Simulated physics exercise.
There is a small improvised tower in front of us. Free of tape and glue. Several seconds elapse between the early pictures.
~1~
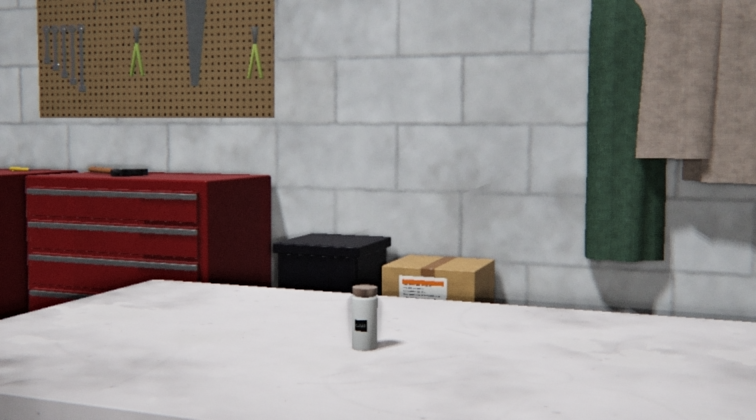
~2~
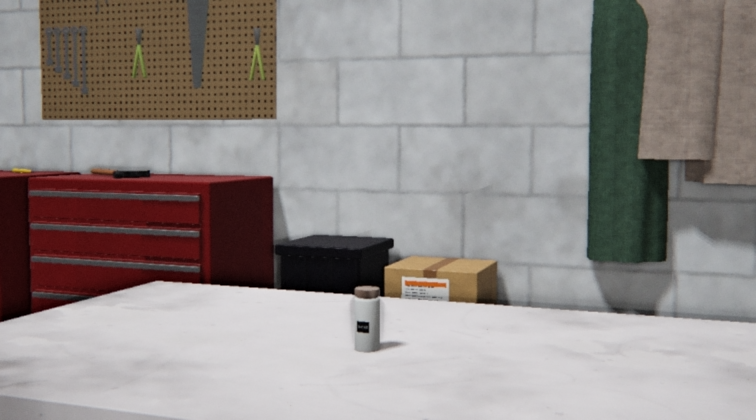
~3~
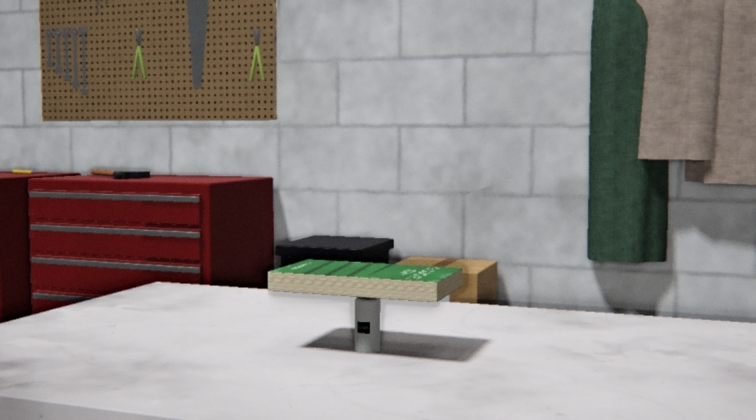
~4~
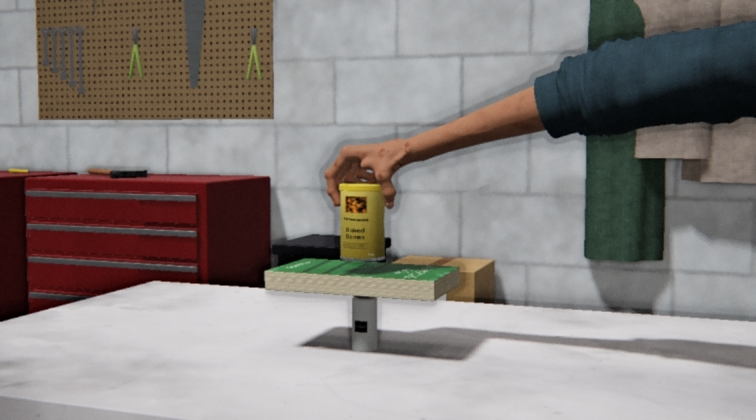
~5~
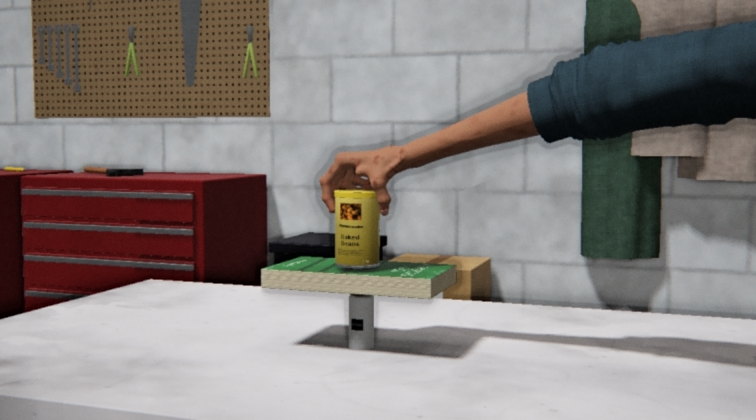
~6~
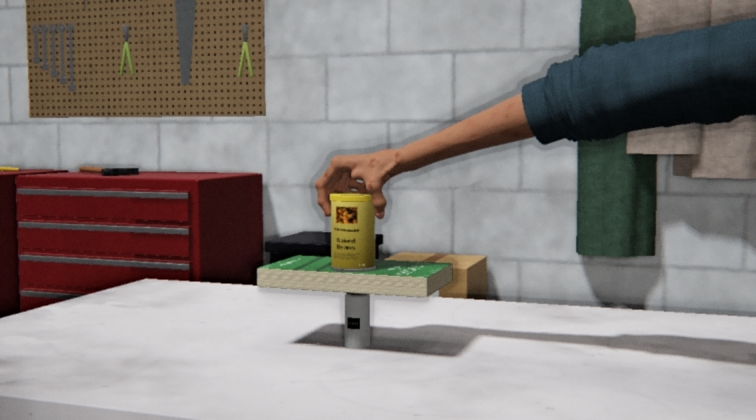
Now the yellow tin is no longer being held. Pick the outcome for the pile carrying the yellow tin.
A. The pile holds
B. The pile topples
(A) The pile holds.
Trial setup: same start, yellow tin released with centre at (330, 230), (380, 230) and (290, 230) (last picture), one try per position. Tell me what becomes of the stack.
Try one - upright; try two - upright; try three - toppled.
Then, 0.40 s on from there, no change.
Then, 1.00 s on from there, yellow tin resting near (353, 232).
In the end, all 3 unmoved. At the end, from the last picture's camera, yellow tin near (353, 232). The stack holds.
